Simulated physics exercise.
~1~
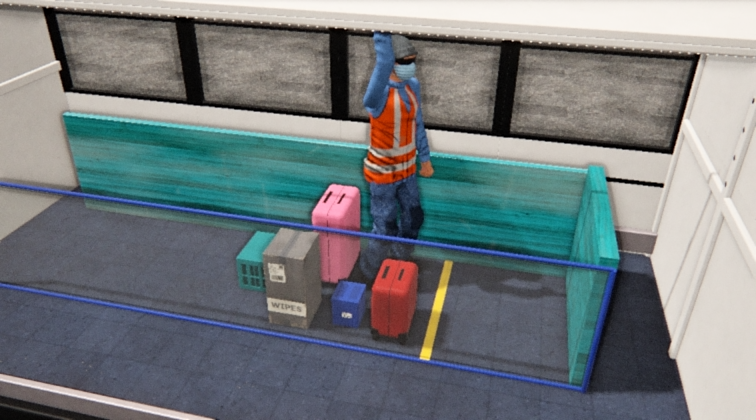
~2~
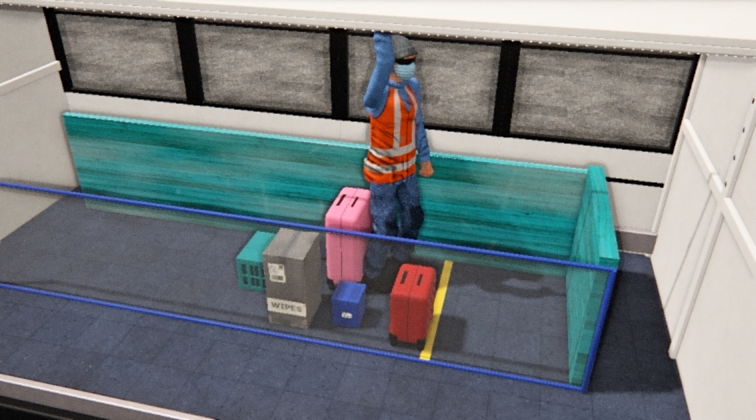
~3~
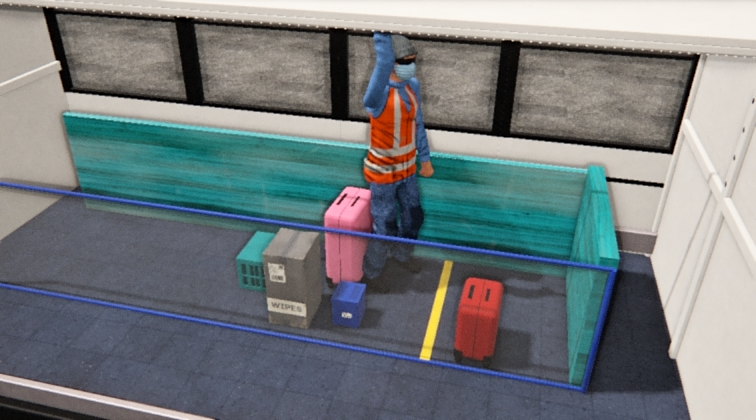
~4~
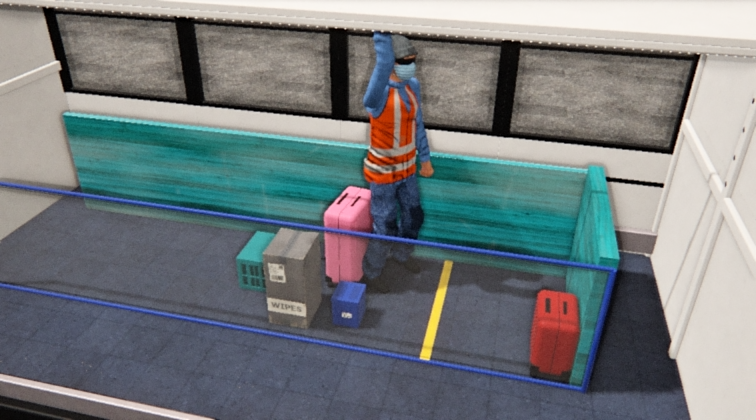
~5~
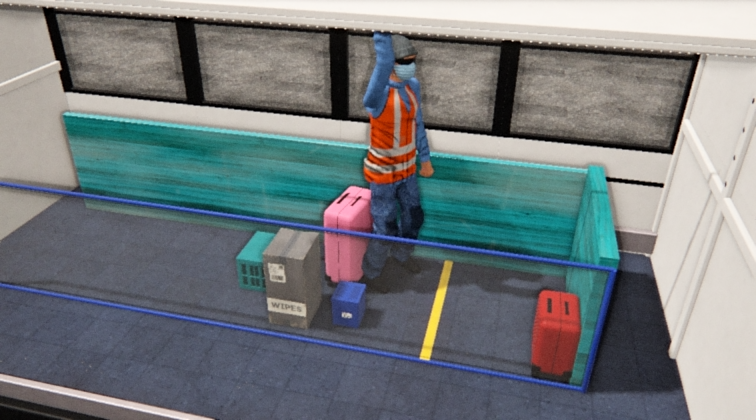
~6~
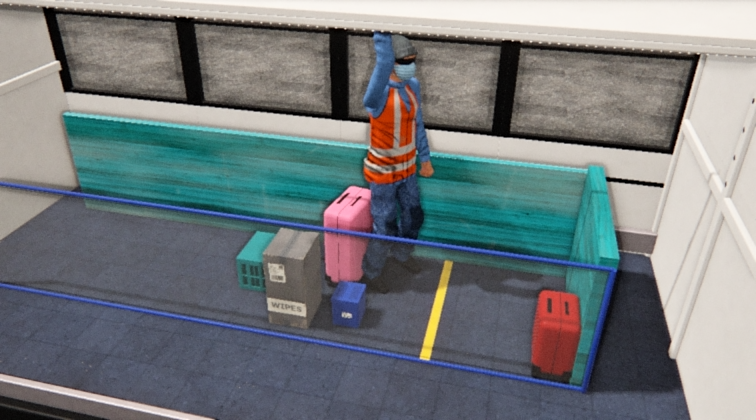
Red wheeled suitcase rolling right across a yellow line and stopping near the barrier's end, while a pink one shifts slightly right.
